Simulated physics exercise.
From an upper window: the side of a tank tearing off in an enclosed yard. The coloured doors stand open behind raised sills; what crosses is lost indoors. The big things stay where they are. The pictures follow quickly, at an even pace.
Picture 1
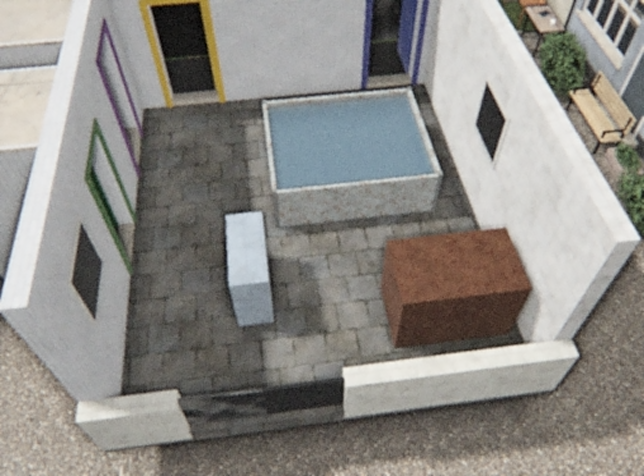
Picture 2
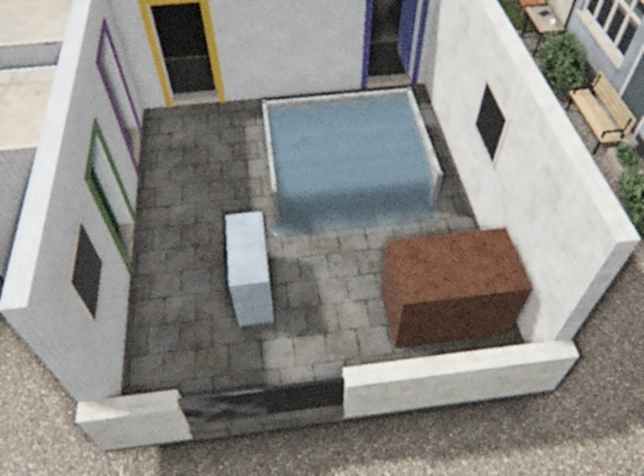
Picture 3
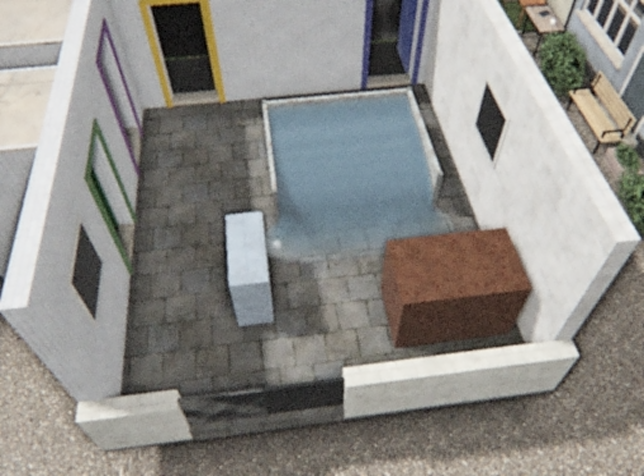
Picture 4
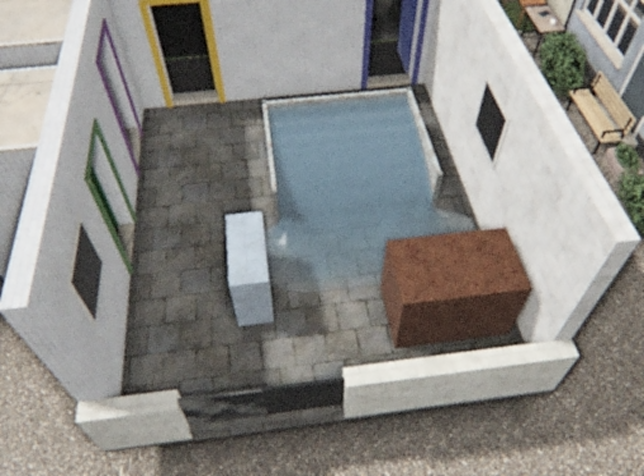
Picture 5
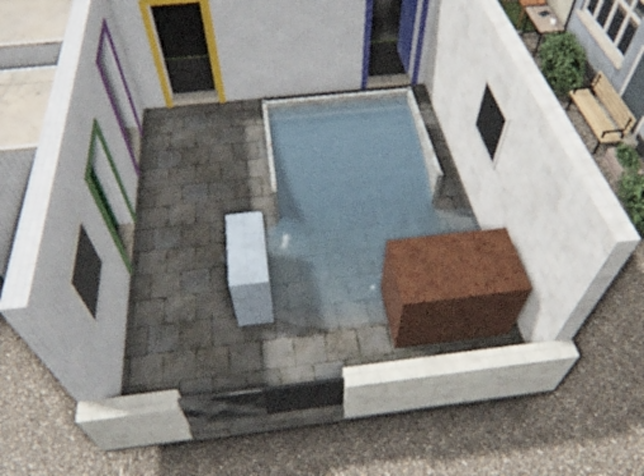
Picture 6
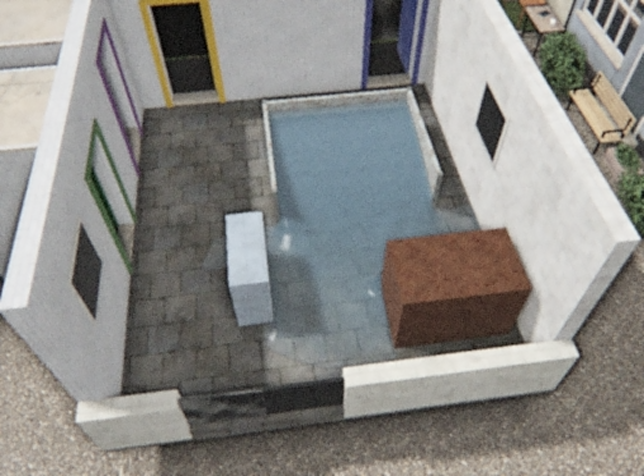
A white-walled yard paved in grey stone is seen from high above, with the view staying still. A pale tank of blue water stands at the back near yellow and blue doorways, with green and purple ones on the left, a whitish block near the centre and a reddish-brown block at right. The tank's near side gives way, and water pours forward, spreading thinly over the paving between the unmoving blocks.
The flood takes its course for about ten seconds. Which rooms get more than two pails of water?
One by one: The yellow door lets in a lot; the purple door admits no more than that; the blue door lets in a lot; the green door lets in a lot.
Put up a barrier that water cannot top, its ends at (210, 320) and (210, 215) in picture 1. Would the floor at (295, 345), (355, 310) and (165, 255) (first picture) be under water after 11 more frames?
As listed: Under water, under water, free of water.
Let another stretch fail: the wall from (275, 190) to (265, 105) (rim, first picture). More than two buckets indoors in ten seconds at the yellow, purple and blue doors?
The yellow door goes over, the purple door goes over, the blue door lets more in.
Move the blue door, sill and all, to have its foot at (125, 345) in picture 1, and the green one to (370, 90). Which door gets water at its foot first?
I say the blue door.
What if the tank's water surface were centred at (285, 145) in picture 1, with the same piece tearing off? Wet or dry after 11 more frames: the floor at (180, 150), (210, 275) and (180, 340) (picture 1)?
One after the other: Dry, under water, flooded.
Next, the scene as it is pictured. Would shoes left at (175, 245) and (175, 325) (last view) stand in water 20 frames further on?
In that order: Covered, flooded.
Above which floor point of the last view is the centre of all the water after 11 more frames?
Roughly at (352, 261).
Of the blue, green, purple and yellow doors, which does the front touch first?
I say the door marked green.
A moment on, water covers 35 % of the floor; the yellow door not reached, the purple door not reached, the blue door not reached, the green door not reached.
Next, water covers 50 % of the floor; the yellow door not reached, the purple door not reached, the blue door not reached, the green door under two buckets in.
Then, water covers 65 % of the floor; the yellow door not reached, the purple door not reached, the blue door over two buckets in, the green door under two buckets in.
Later, water covers 100 % of the floor; the yellow door over two buckets in, the purple door wet at the sill, nothing in, the blue door far over two buckets in, the green door over two buckets in.
In the end, water covers 100 % of the floor; the yellow door far over two buckets in, the purple door wet at the sill, nothing in, the blue door far over two buckets in, the green door over two buckets in.
